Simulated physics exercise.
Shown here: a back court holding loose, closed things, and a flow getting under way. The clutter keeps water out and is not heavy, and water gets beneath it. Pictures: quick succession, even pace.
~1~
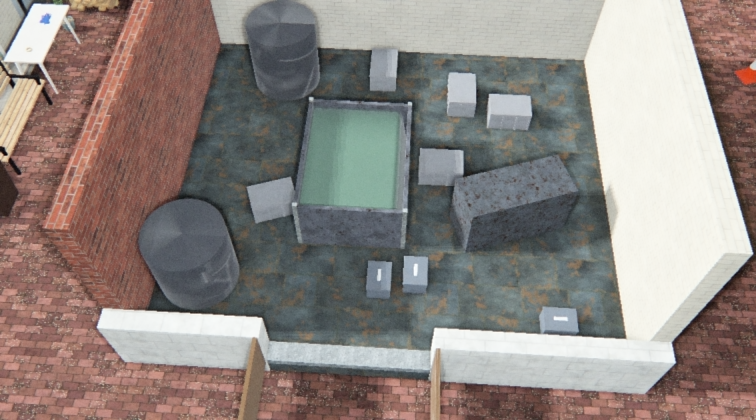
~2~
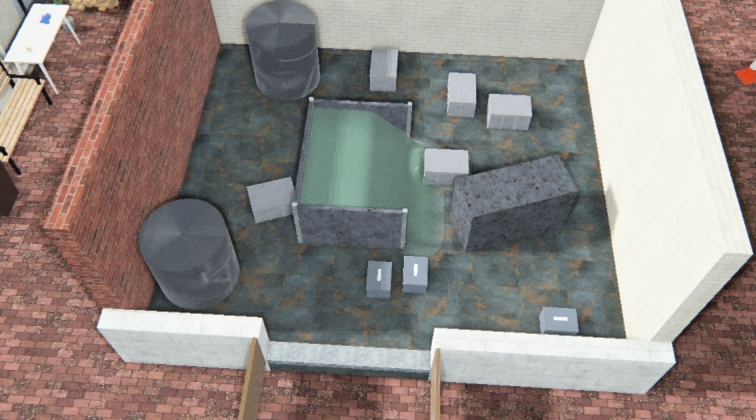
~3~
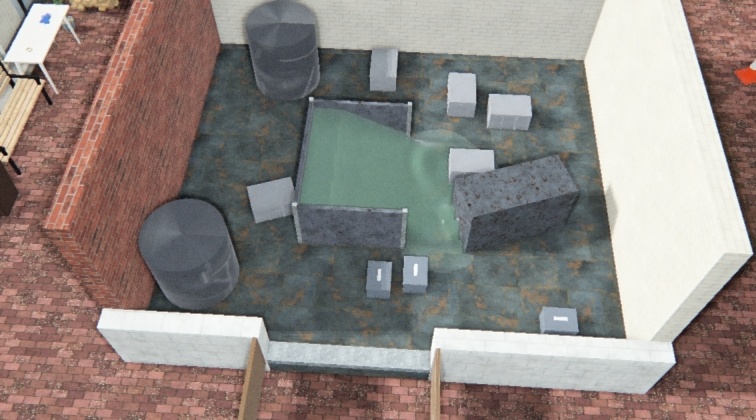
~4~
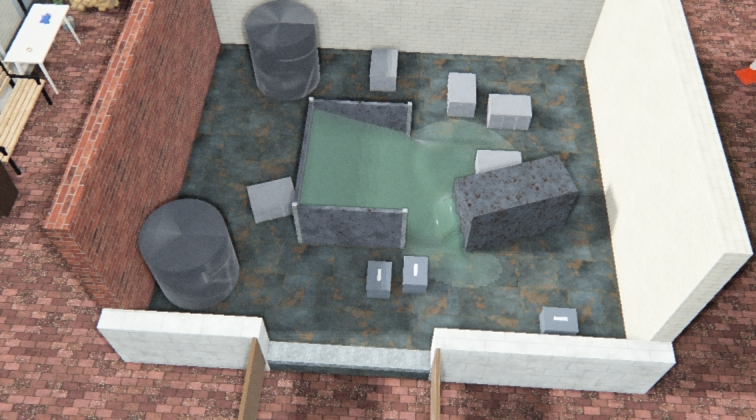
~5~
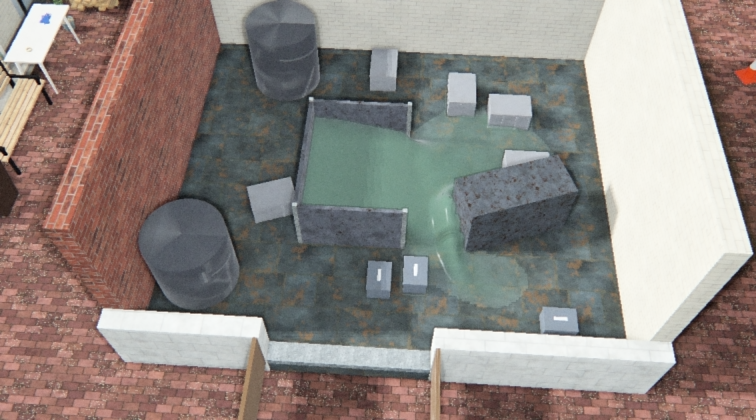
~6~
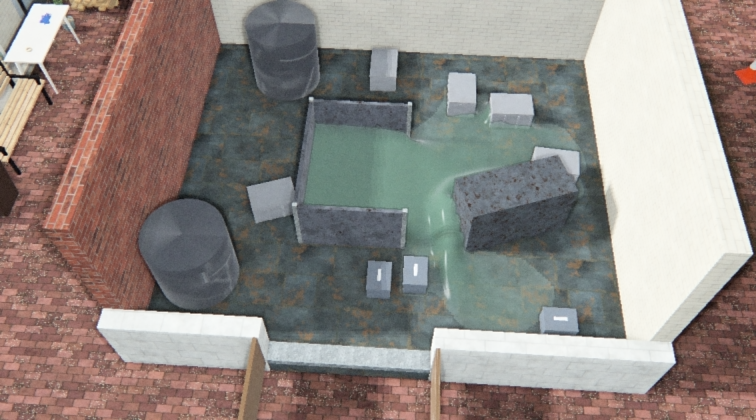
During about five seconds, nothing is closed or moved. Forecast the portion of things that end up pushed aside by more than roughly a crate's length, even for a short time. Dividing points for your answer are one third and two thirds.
Answer: A share between one and two thirds.
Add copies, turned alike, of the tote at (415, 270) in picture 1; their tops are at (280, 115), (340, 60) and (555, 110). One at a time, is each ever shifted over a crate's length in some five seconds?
Going by the order given: Stays in place, stays in place, travels that far.
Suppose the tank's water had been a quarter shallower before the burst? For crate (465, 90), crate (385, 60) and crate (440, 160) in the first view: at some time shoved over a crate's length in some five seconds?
The first did it, the next did it, and the last did it.
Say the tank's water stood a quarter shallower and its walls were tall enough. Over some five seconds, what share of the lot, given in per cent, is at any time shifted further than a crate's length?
60 per cent.
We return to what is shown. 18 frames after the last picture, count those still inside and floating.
It adds up to 3.
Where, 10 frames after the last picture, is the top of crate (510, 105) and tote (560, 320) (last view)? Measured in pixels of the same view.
I'd say about (544, 41) for the first and about (598, 296) for the second.
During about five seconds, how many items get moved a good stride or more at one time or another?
I count 5.
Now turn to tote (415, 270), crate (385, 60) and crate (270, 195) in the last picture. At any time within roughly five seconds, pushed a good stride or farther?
In that order: Less than that, moved that far, never so far.
A moment on, 1 of 8 are well off their spots; 1 afloat.
Next, 3 of 8 are well off their spots; 3 afloat.
Later, 4 of 8 are well off their spots; 3 afloat.
In the end, 5 of 8 are well off their spots, and 5 have been at some point; 4 afloat.
